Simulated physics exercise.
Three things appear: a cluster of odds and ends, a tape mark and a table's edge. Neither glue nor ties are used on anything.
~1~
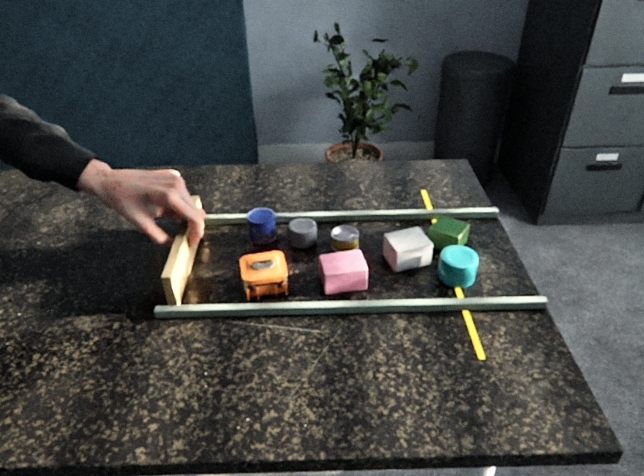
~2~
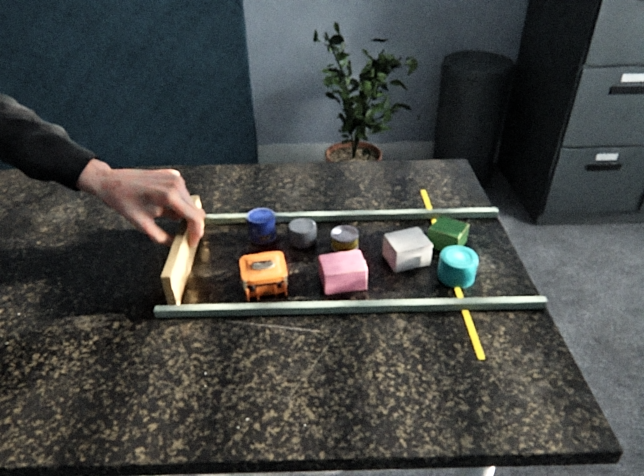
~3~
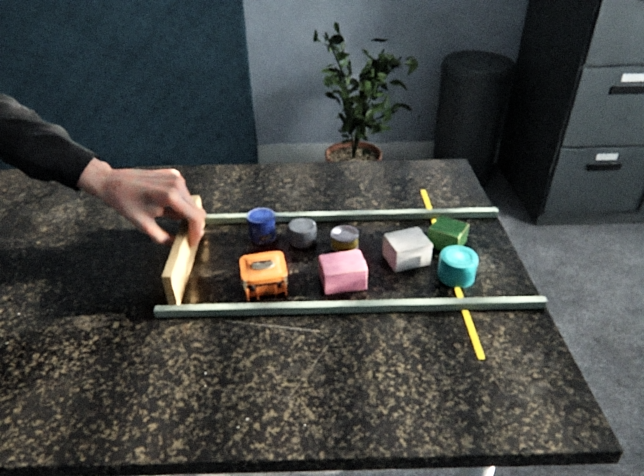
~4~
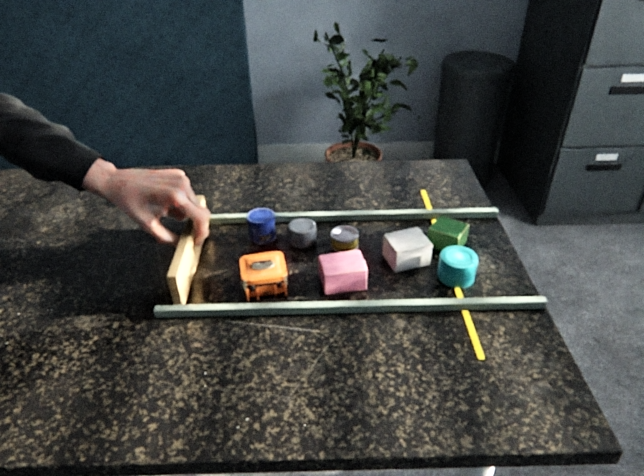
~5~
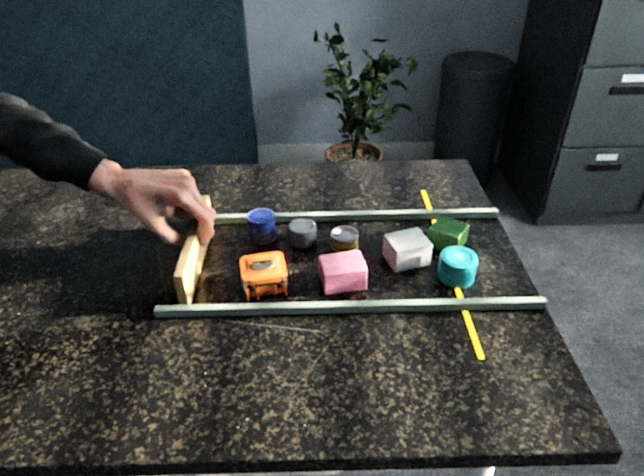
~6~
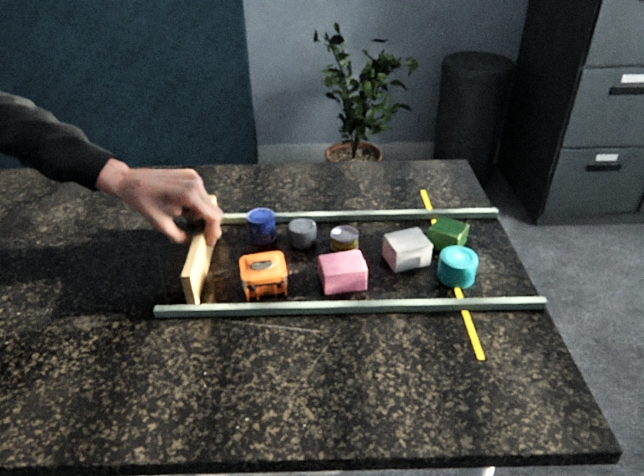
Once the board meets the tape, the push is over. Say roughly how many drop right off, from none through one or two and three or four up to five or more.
Dropping off: One or two.
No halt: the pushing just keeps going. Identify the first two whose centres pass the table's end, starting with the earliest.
Order, earliest first: The turquoise lid; the pink block.
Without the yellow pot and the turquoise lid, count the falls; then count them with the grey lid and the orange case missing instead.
0, then 0.
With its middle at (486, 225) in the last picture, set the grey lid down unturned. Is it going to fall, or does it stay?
It is lost.
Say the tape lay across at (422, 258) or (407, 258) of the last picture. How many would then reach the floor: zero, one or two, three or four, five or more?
First tape: No fall at all. Second tape: Not one.
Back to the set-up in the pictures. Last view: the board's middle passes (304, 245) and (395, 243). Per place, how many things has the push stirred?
At the first spot 5, then 8.
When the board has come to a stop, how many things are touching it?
Contact count: 4.
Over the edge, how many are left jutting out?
The count would be 1.
Soon after, none off yet; green block at rest near (448, 235); turquoise lid at rest near (457, 267); white block at rest near (407, 250).
After that, none off yet; green block at rest near (449, 232); turquoise lid displaced a little near (475, 267); white block displaced about its own width near (433, 247).
In the end, the number that fall off is one or two; gone, turquoise lid.
